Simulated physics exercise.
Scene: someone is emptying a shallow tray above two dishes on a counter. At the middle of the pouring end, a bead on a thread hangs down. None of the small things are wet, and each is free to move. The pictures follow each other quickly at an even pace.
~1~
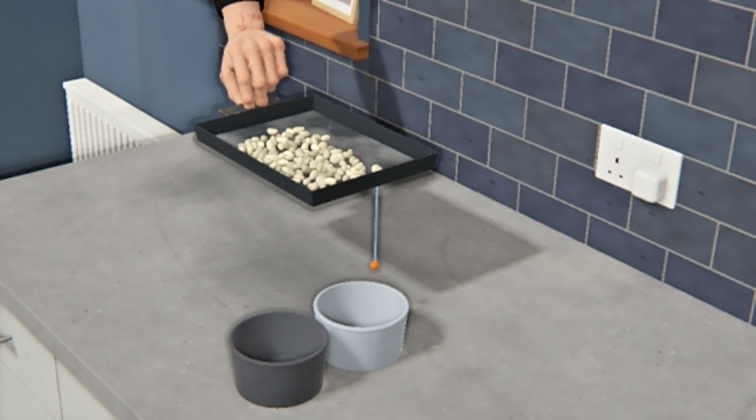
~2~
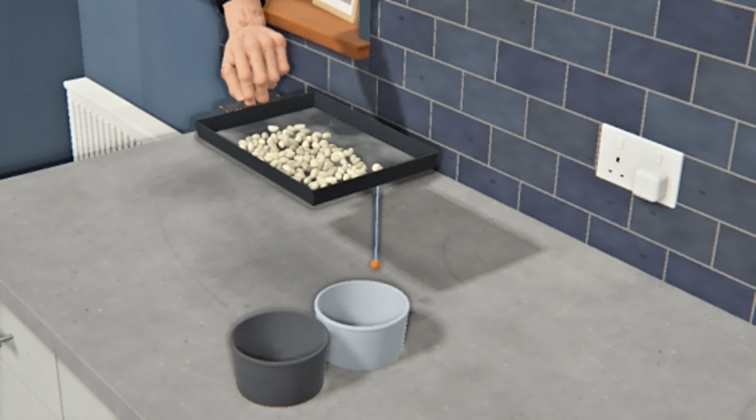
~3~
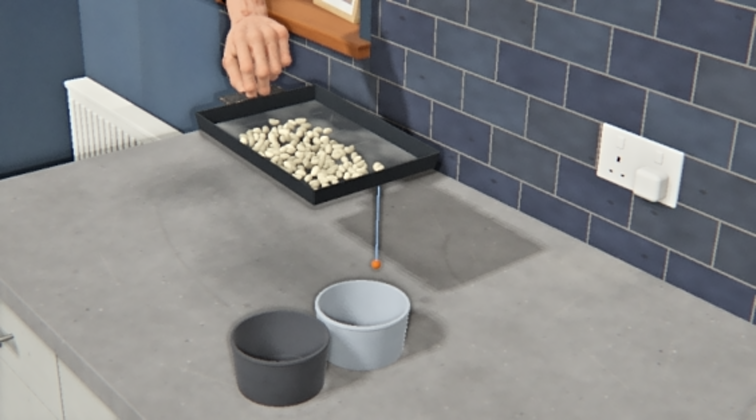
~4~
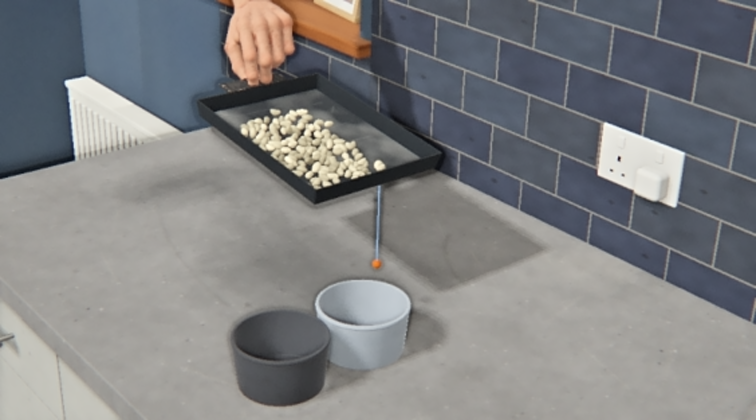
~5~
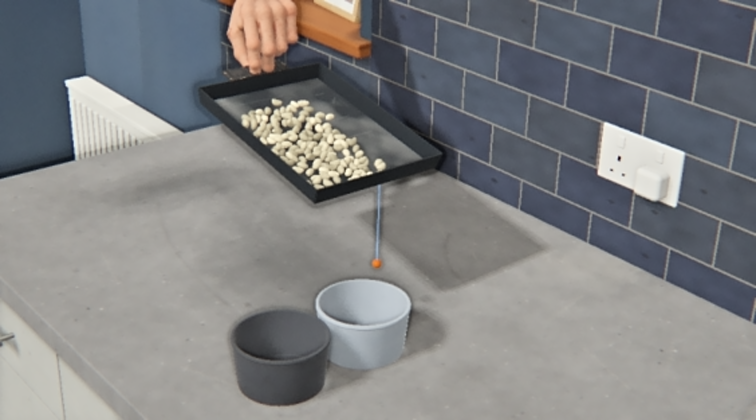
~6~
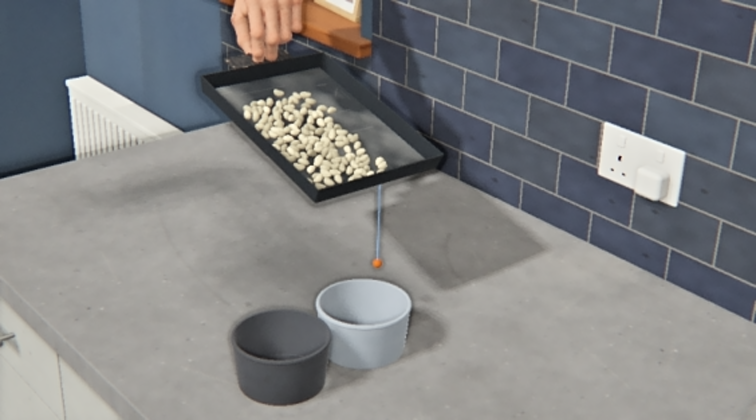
A hand holds a shallow black tray of pale beans above a grey kitchen counter, seen from above at an angle, with dark blue wall tiles and a white socket behind. Below the tray's near end, an orange bead hangs on a thread, with a dark grey dish at left and a pale blue-grey one at right. The hand gradually raises the far end, tilting the tray towards the dishes, while the beans stay heaped inside and the camera stays practically still.
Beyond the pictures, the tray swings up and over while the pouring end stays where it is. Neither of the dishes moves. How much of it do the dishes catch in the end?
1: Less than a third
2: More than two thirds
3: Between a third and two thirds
(3) Between a third and two thirds.
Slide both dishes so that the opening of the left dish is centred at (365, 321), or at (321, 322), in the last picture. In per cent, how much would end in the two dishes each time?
Trial 1 about 80 %, trial 2 about 70 %.
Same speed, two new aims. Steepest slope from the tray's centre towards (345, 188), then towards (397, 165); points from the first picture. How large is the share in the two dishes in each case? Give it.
Roughly 80 percent, then 0 percent.
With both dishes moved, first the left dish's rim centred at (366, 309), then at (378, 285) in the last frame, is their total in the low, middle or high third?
First place: More than two thirds. Second place: Between a third and two thirds.
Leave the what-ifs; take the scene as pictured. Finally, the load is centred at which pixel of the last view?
About (403, 342).
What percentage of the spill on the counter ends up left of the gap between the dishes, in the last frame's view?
Close to 0 %.
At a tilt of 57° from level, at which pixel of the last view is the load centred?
I'd mark the middle close to (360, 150).
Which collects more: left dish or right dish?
It's the right that ends up holding more.
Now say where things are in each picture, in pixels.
Corners of the pouring end at (313, 189) and (434, 152), level; middle of the load at (308, 160), white beans; left dish at (307, 377); right dish at (390, 342); bead on its thread at (375, 266), in the first frame.
Corners of the pouring end at (314, 188) and (435, 151), level; middle of the load at (309, 159), in the second frame.
Corners of the pouring end at (315, 188) and (436, 152), tipped barely, level across its low end; middle of the load at (310, 155), in the third frame.
Corners of the pouring end at (316, 188) and (437, 152), tipped a little, level across its low end; middle of the load at (311, 150), in the fourth frame.
Corners of the pouring end at (317, 187) and (438, 153), tipped a little, level across its low end; middle of the load at (312, 145), in the fifth frame.
Corners of the pouring end at (319, 187) and (439, 153), tipped clearly, level across its low end; middle of the load at (313, 140); left dish at (310, 375); right dish at (392, 340), in the sixth frame.
Soon after the last picture, tray tipped steeply; all on the tray.
A little later, tray tipped right over; nearly all on the tray; a stray few outside both.
Later still, tray tipped past a quarter turn; about half in the right dish; about half outside both.
At rest, tray tipped past a quarter turn; none in the left dish; about half in the right dish; about half outside both.
